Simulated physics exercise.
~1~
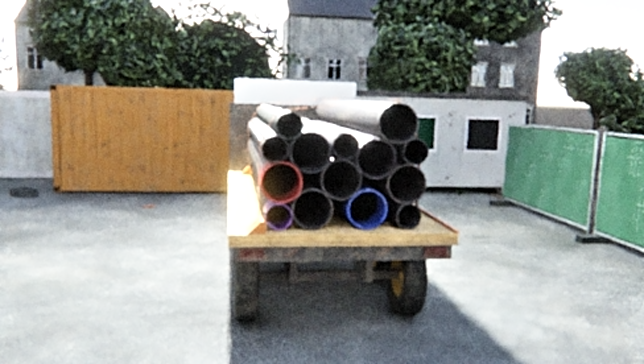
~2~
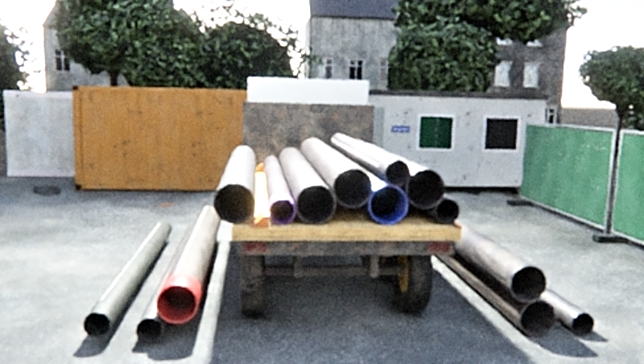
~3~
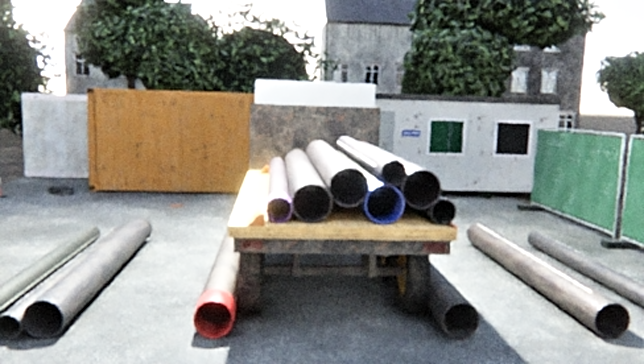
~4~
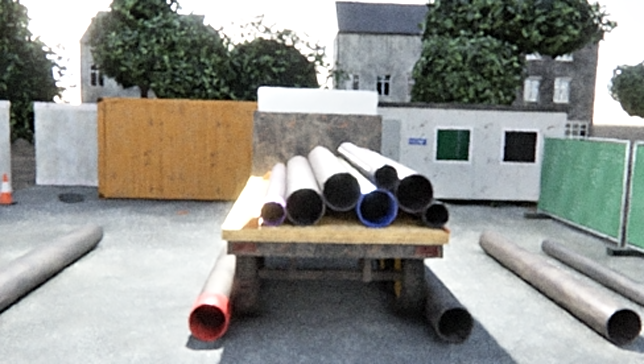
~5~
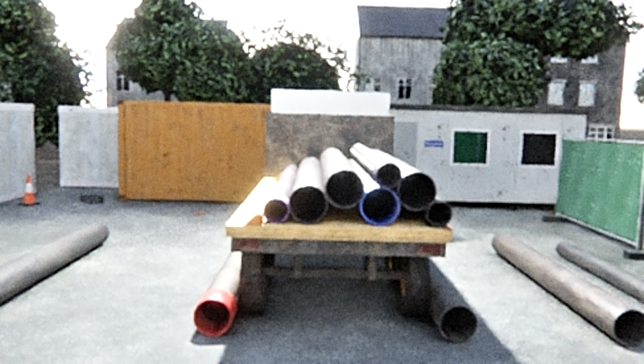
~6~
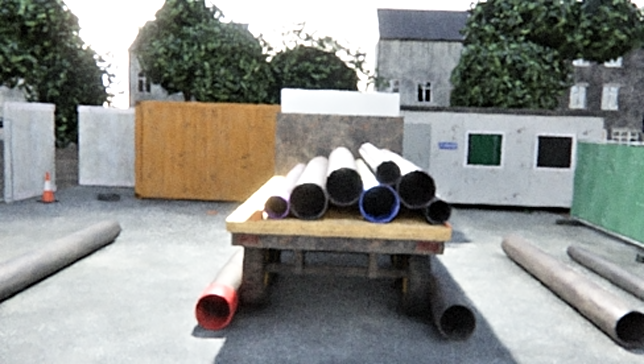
In this clip, a stack of hollow pipes on a flatbed collapses and spreads, several rolling off both sides, including the red-ringed one on the left, while the blue-ringed pipe shifts right but stays on the deck with the purple one, and everything comes to rest.
